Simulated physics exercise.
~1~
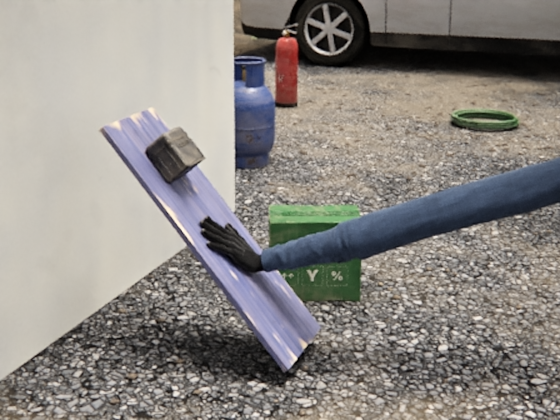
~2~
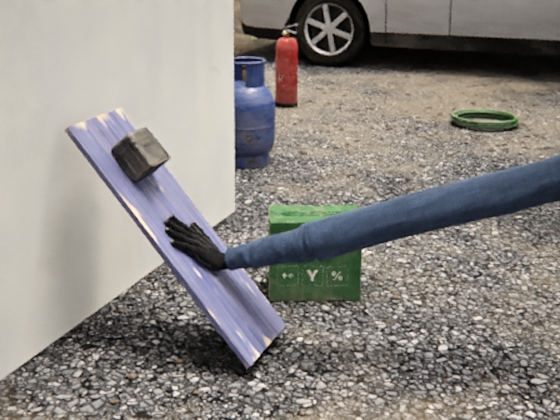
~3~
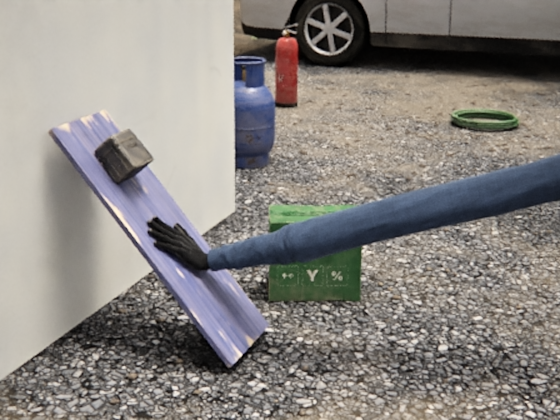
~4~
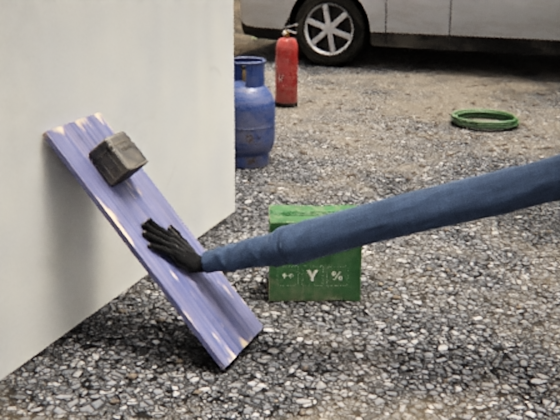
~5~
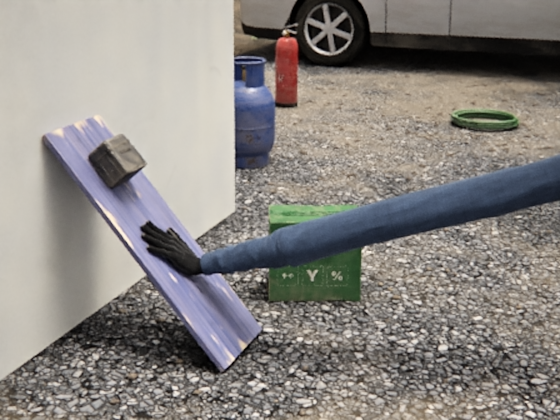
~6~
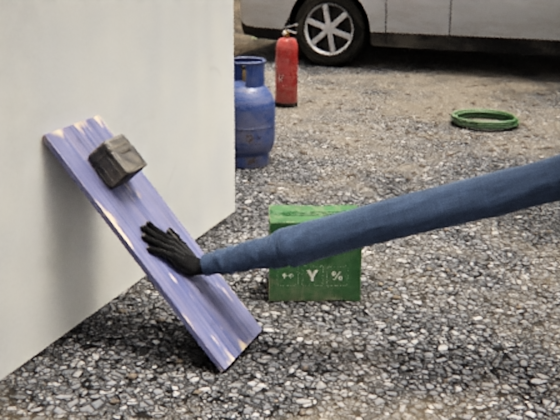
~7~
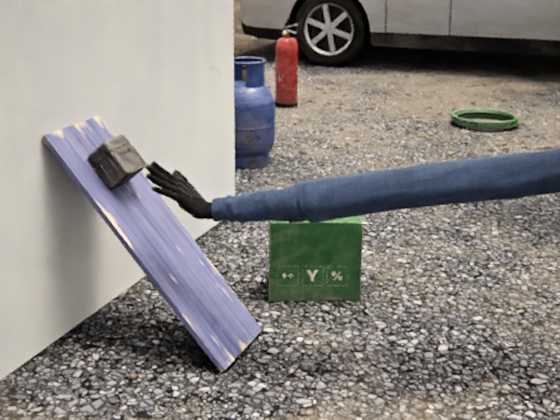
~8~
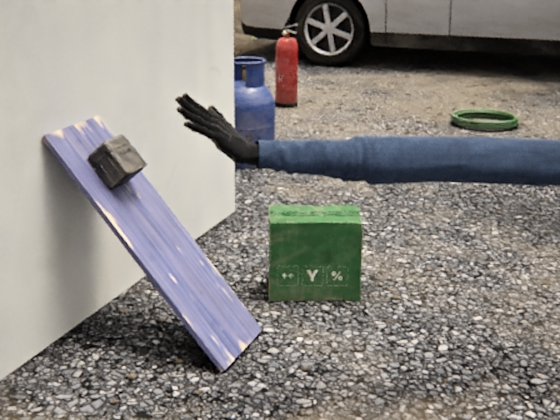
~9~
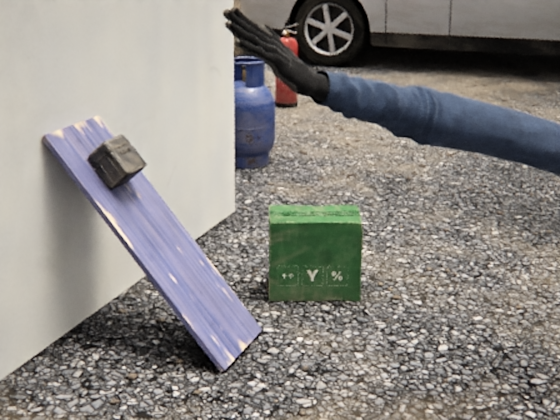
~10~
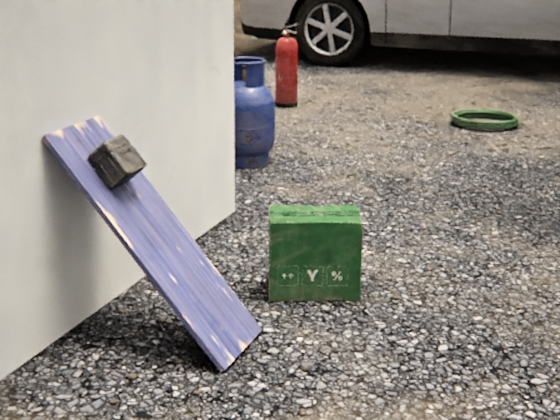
A gloved hand moving a blue board left to lean against a pale wall, then letting go and withdrawing as it stays propped.
